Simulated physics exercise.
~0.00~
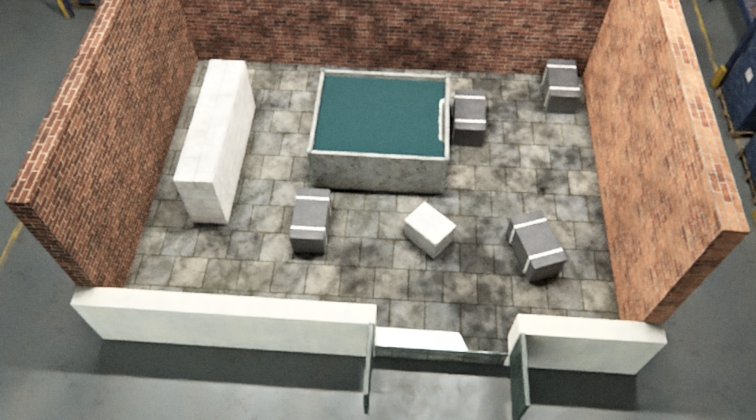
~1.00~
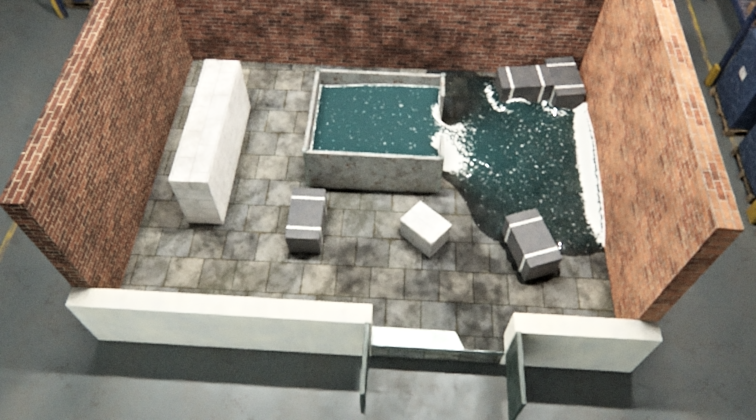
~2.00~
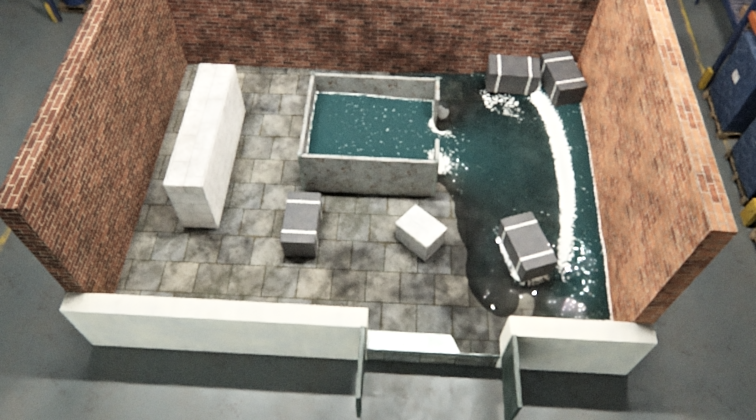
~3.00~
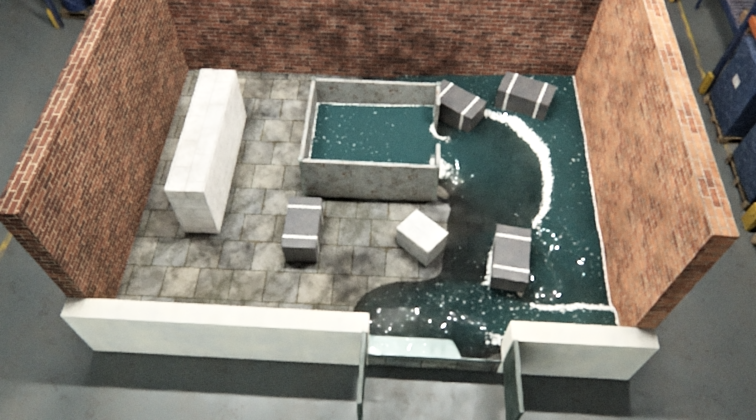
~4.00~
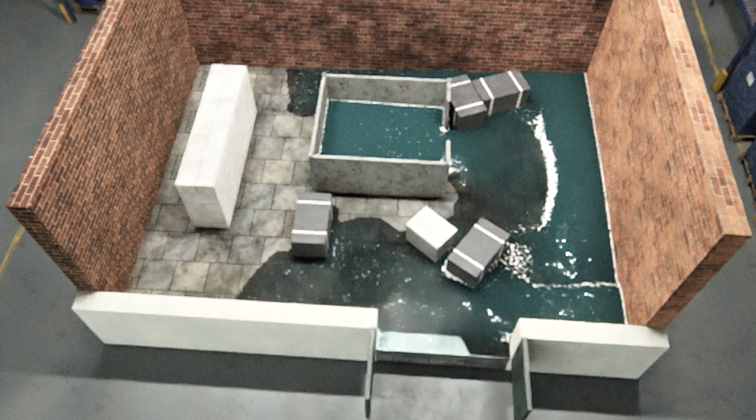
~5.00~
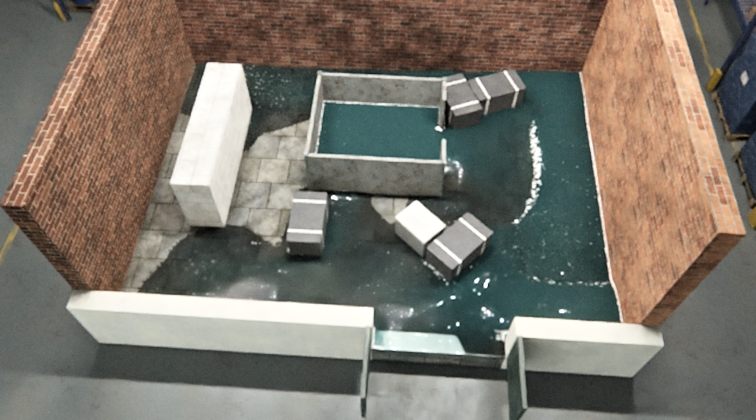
The video shows a brick-walled room where water bursts from the right side of a stone tank, spreads across the tiled floor and shifts several grey trunks, two ending clustered by the tank and another against a white block, with a patch of floor at left still dry.
